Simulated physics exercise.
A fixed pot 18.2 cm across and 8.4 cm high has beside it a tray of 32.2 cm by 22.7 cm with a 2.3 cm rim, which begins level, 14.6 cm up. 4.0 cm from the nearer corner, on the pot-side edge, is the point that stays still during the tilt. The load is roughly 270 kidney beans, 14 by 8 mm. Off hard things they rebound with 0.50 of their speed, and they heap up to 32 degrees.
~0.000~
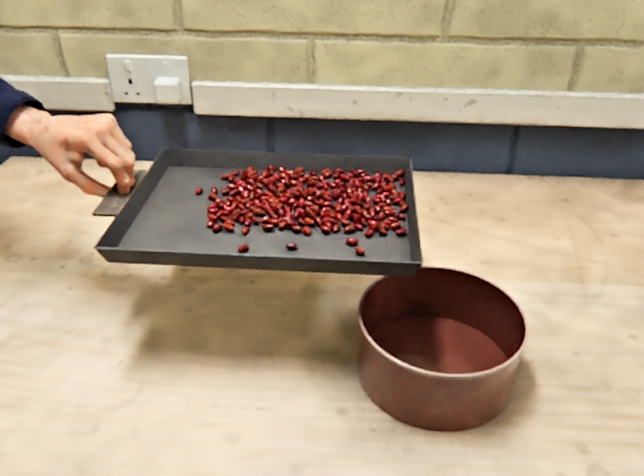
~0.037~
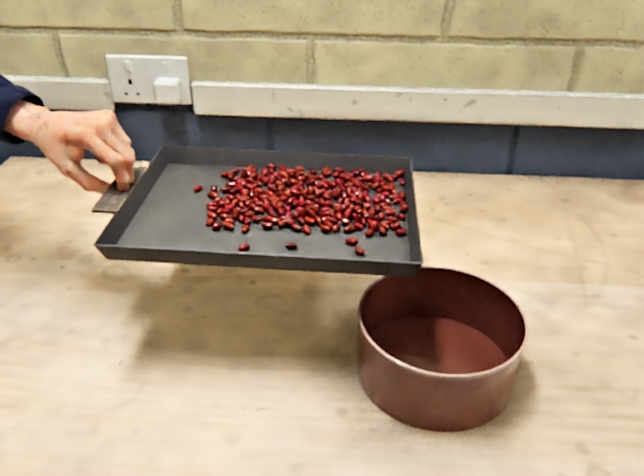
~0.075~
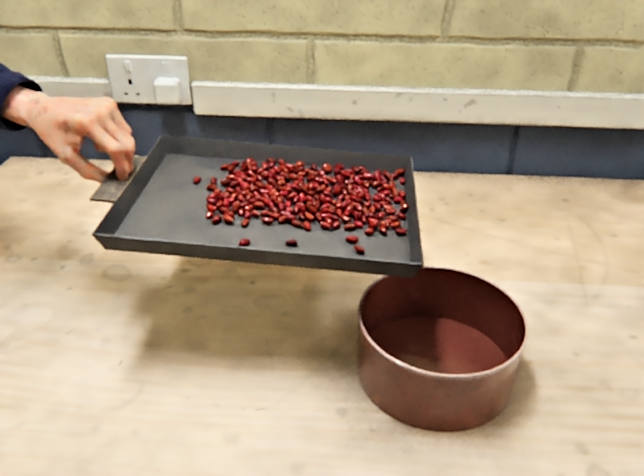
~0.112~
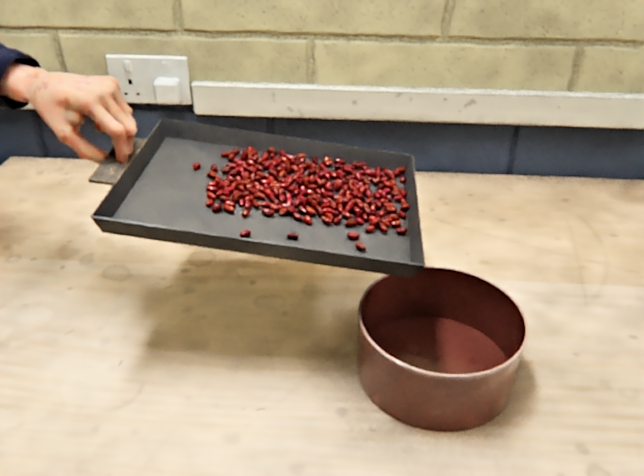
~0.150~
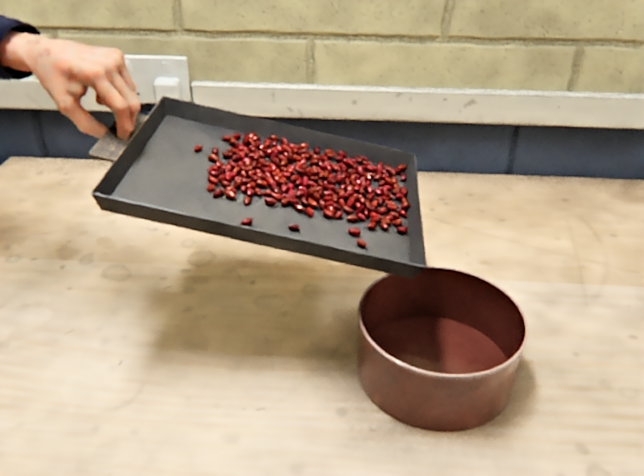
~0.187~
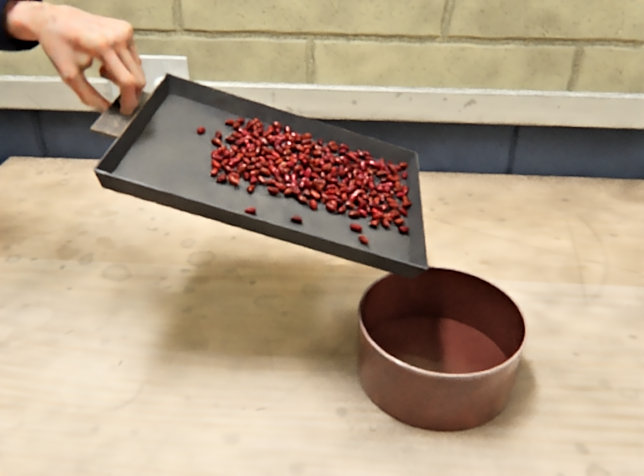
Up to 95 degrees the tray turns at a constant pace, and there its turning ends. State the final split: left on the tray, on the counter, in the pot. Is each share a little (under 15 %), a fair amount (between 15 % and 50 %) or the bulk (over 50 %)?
Tray: A little; counter: A fair amount; pot: The bulk.
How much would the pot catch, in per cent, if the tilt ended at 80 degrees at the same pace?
You'd end up with some 55 % in the pot.
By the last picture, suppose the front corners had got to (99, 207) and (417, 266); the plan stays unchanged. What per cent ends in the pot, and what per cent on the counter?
That works out as pot 100 and counter 0.
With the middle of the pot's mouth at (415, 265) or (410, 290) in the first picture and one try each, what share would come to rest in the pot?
I'd say close to 40 percent for the first spot and 45 percent for the second.
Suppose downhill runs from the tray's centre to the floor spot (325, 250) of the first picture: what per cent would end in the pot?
Roughly 90 percent of them.
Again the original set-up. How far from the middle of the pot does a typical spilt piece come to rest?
18 cm.
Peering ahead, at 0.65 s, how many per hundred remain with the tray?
Roughly 65 percent of the load, I'd say.
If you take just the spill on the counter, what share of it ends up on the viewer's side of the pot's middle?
Roughly 10 percent of the spill.
Then, at 0.47 s, tilt 56 degrees; the tray holds 100 %, the pot 0 %.
Then, at 0.65 s, tilt 81 degrees; the tray holds 65 %, the pot 5 %.
Then, at 0.96 s, tilt 95 degrees; the tray holds 0 %, the pot 55 %.
By 2.2 s all is still; tray 0 %, counter 40 %, pot 60 %.
